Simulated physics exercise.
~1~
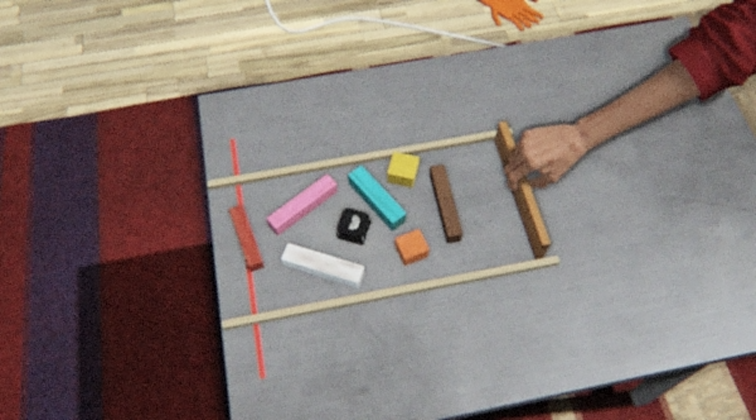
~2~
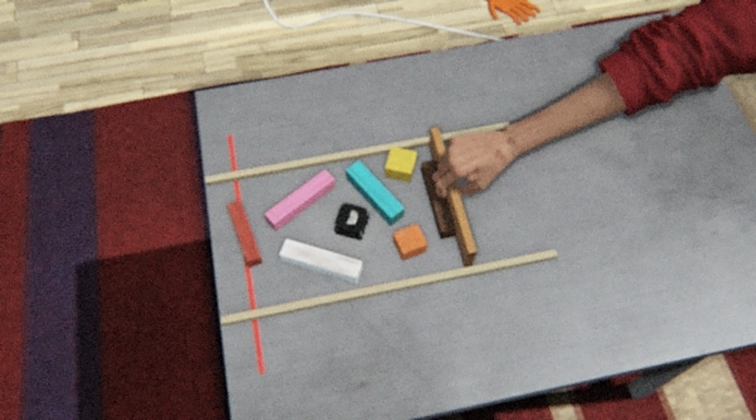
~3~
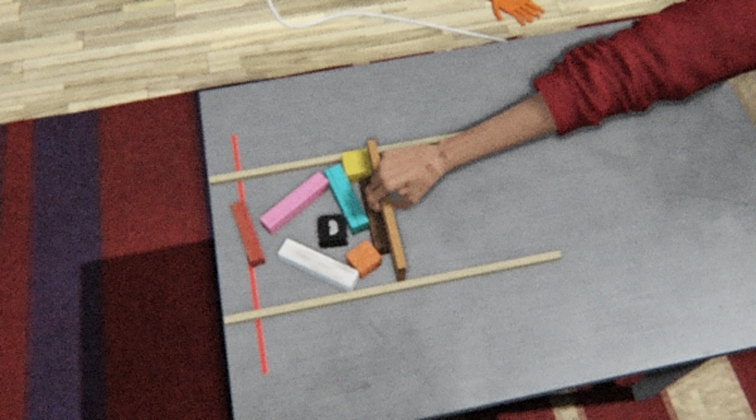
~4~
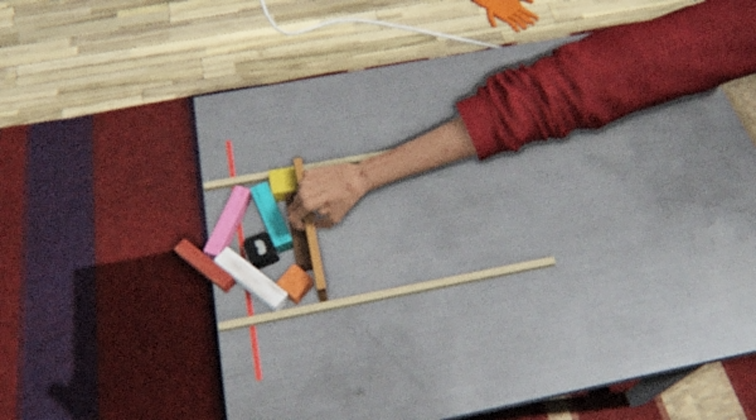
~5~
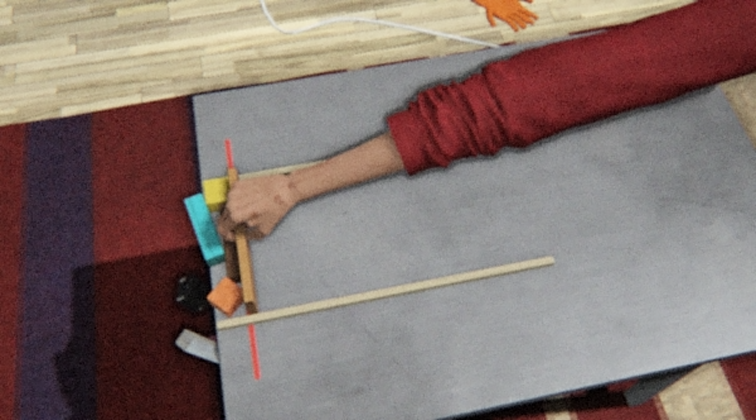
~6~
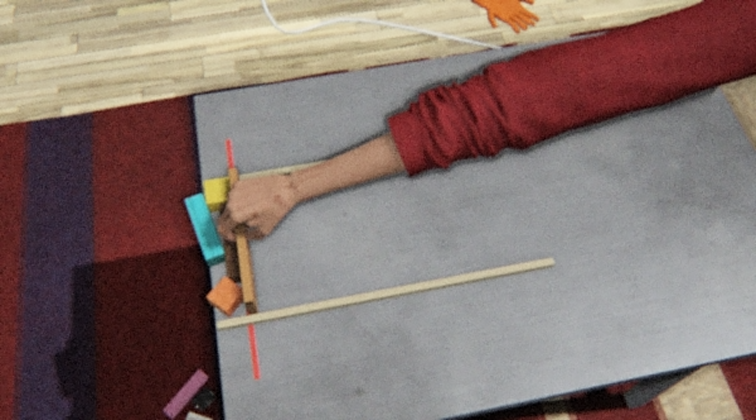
A hand slid a wooden board left between two thin rails, sweeping a group of colourful pieces toward the table's edge, and stopped at the red line after the red, pink, white and black ones went over, while the teal, yellow and orange ones stayed.
